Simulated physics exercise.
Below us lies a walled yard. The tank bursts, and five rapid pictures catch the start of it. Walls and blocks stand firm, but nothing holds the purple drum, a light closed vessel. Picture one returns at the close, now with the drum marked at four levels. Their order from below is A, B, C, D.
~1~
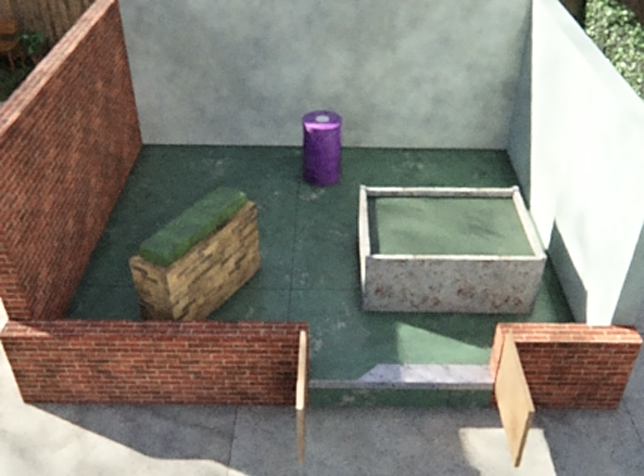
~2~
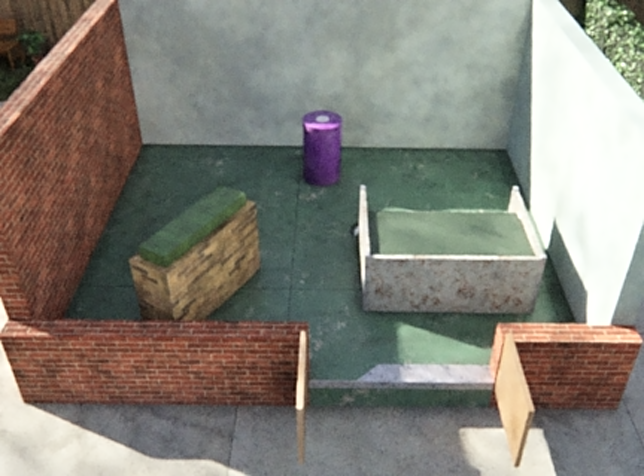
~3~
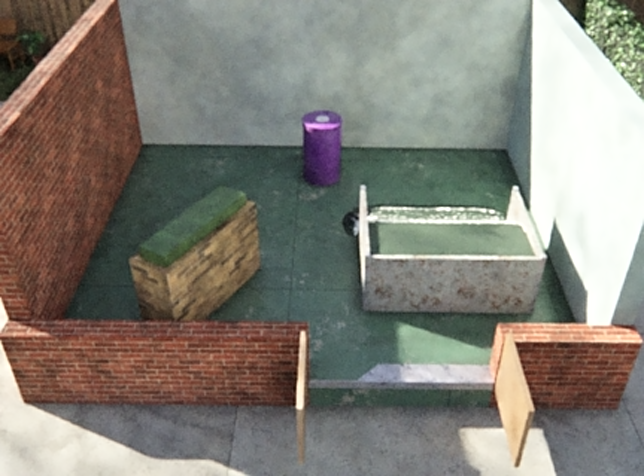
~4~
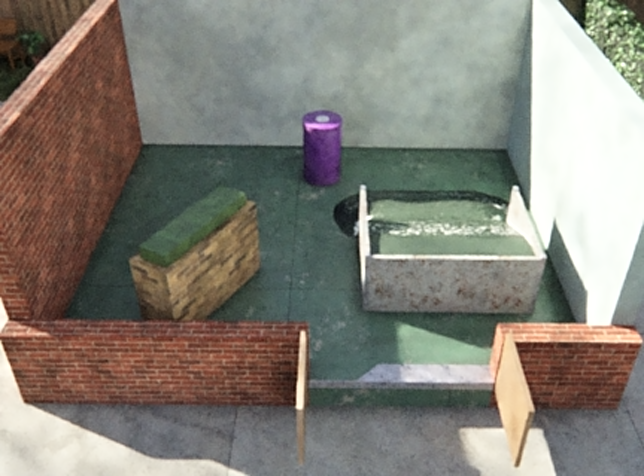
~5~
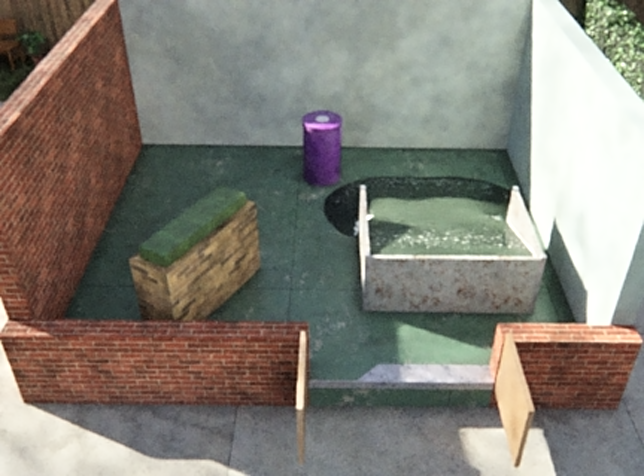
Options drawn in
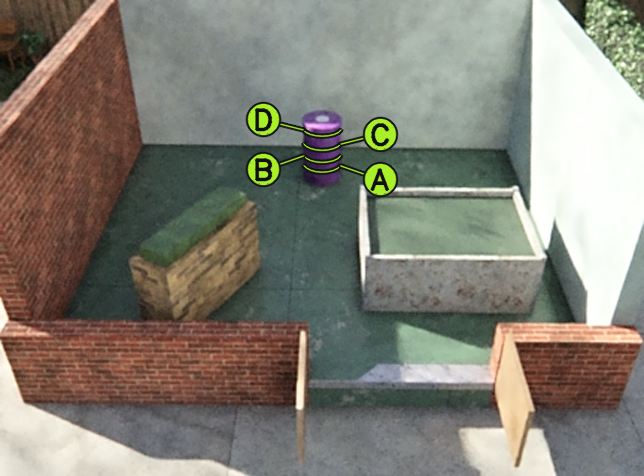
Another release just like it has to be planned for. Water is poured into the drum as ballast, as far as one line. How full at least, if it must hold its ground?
Choose A.
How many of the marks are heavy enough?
All of them.
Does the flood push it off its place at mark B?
No, that is safe.
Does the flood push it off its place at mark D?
No, not at all.
On the marked copy, A at (322, 172); B at (322, 162); C at (322, 150); D at (321, 136); from the bottom up A, B, C, D.
With A, it does not move.
With B, it does not move.
With C, it does not move.
With D, it does not move.
